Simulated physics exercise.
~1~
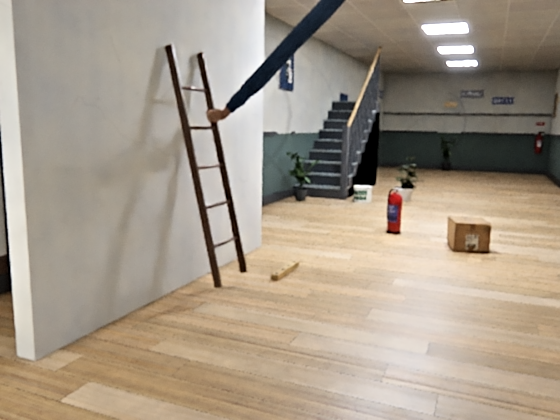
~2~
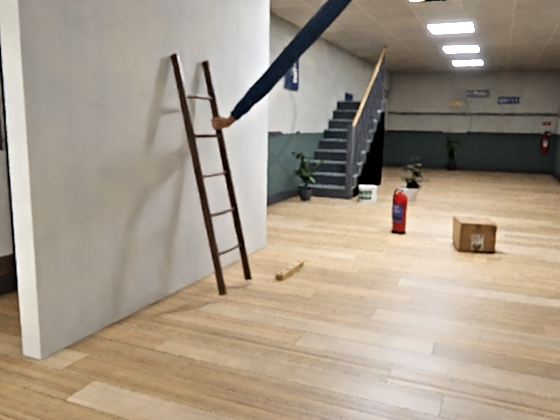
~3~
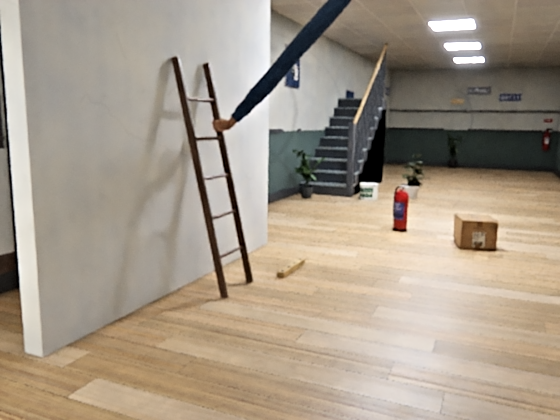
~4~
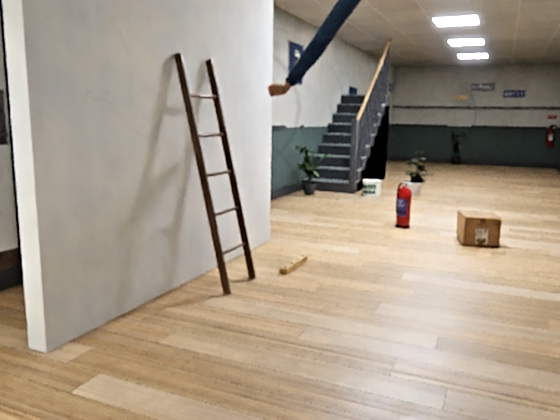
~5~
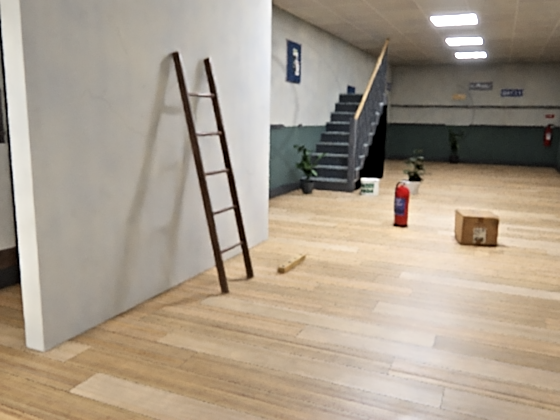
The clip shows a hand holding a brown ladder that leans against a pale wall on a wooden floor, with a small strip of wood lying nearby. The hand lets go and withdraws out of view, and the ladder stays leaning in place.
